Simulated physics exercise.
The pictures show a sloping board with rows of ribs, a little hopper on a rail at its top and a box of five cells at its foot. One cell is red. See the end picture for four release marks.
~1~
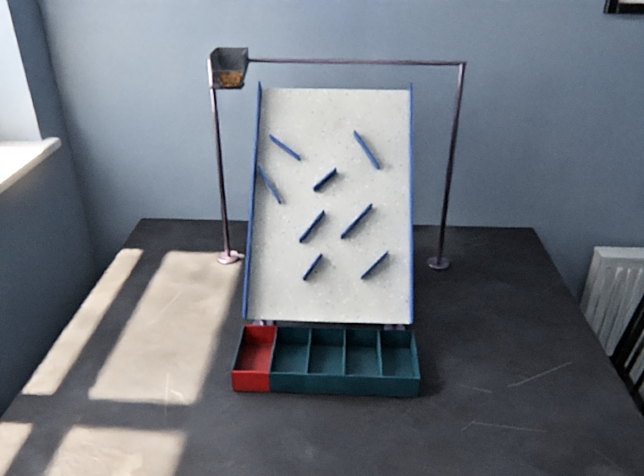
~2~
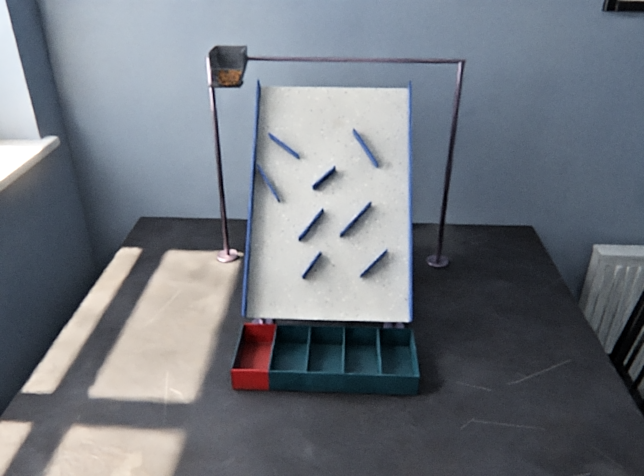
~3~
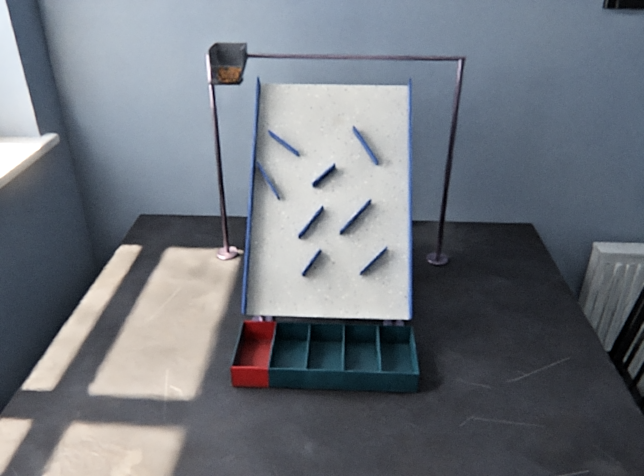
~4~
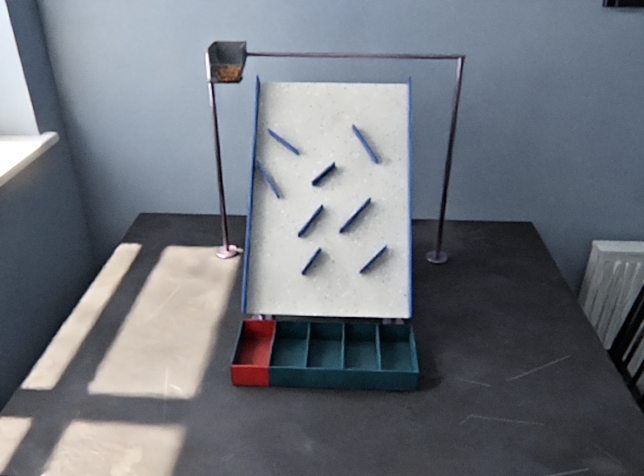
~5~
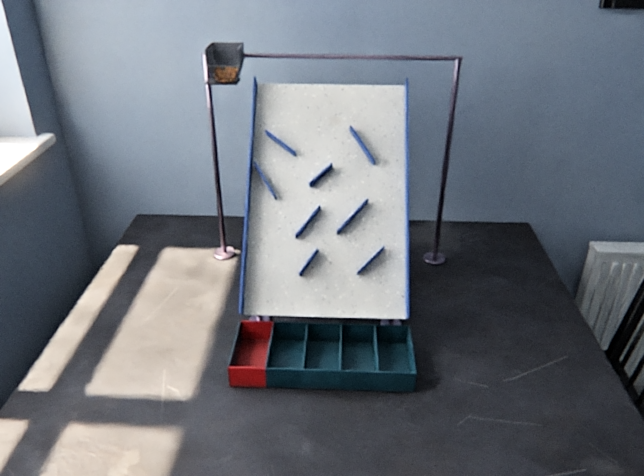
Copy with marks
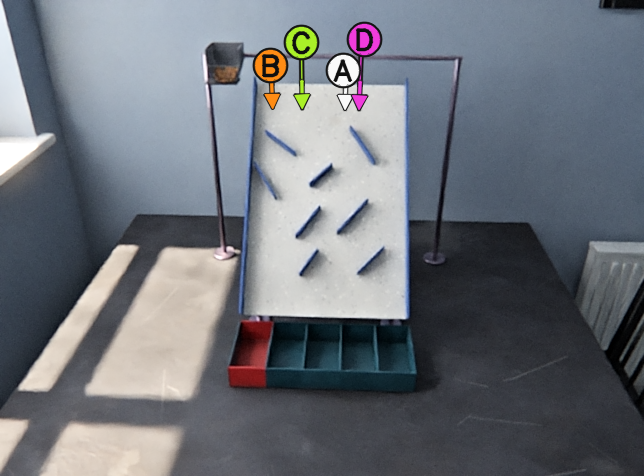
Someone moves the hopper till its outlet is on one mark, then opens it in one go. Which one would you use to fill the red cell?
Mark C does it best.
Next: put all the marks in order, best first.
Best to worst: C, B, A, D.
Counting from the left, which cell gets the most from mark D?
The fifth.
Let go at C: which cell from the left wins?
It is the first one.
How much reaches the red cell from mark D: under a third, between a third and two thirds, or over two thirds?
It is under a third.
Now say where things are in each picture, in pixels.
In the first frame, hopper (231, 77), roasted chickpeas, door shut.
In the second frame, ribs (269, 133) to (298, 155), (354, 128) to (378, 164), (257, 164) to (278, 199).
In the third frame, ribs (312, 184) to (335, 163), (298, 236) to (323, 206), (340, 232) to (371, 199).
In the fourth frame, ribs (302, 273) to (320, 247), (360, 271) to (387, 245).
In the fifth frame, red cell (247, 376), number 1 of 5 from the left.
On the marked copy, mark A meets the board at (345, 104); mark B meets the board at (272, 103); mark C meets the board at (302, 103); mark D meets the board at (359, 104).
For mark A, roughly a third in the red cell, roughly half in other cells, about a tenth outside the box.
For mark B, roughly two thirds in the red cell, roughly a quarter in other cells, about a tenth held on the board.
For mark C, the larger part in the red cell, about a tenth in other cells.
For mark D, about a tenth in the red cell, the larger part in other cells, about a tenth outside the box.
